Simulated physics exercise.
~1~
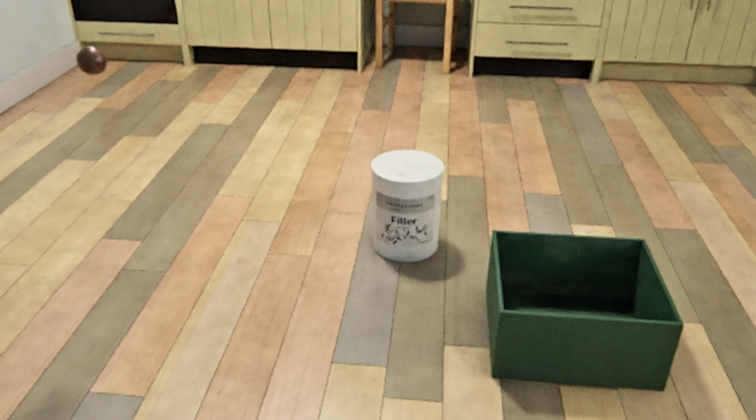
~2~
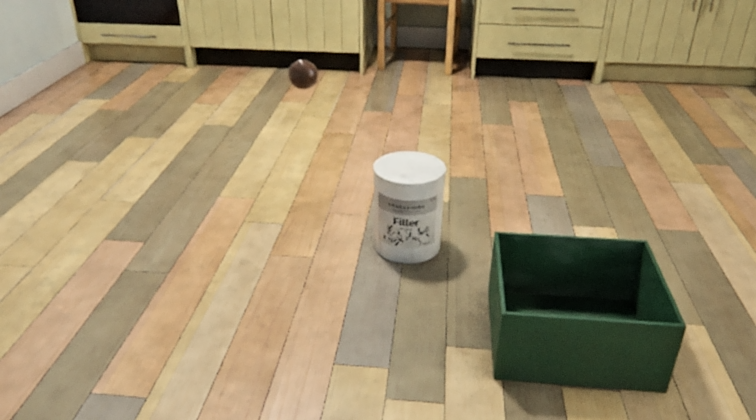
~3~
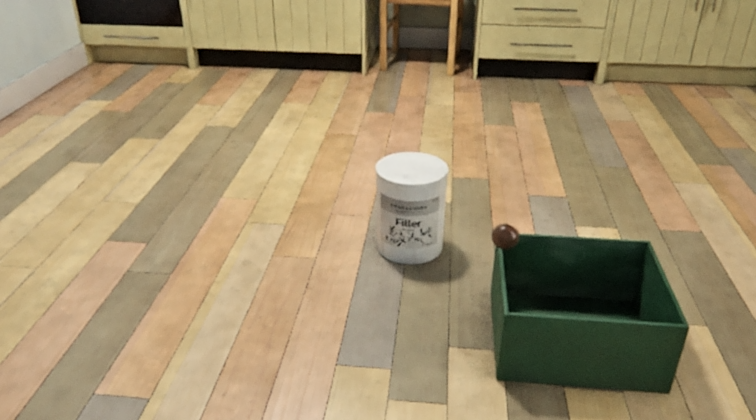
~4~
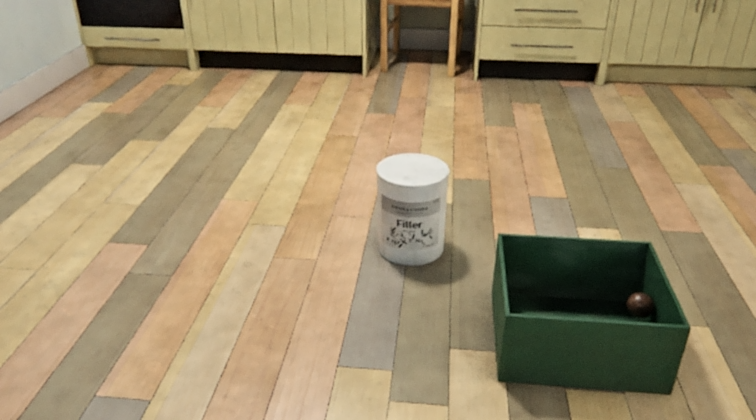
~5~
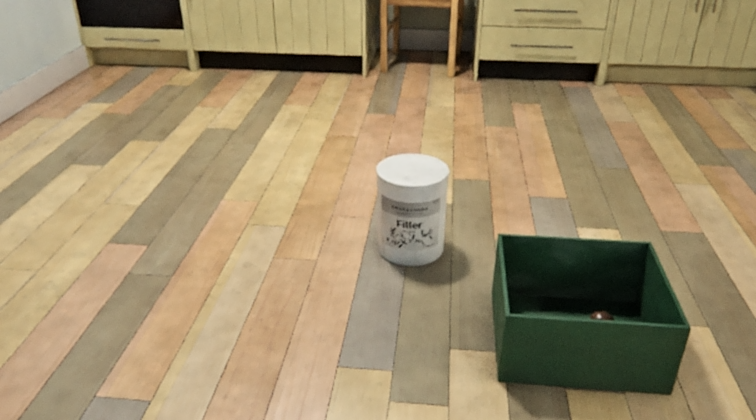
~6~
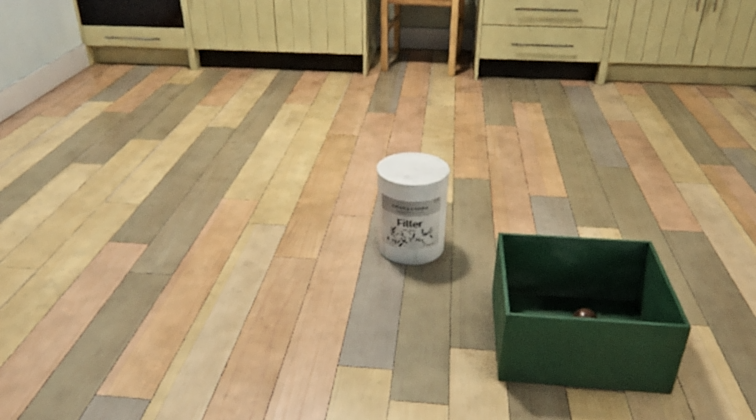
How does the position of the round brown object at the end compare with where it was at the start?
At the start it was at the upper left, near the cabinets and well away from the box. At the end it was inside the open green box at the lower right.
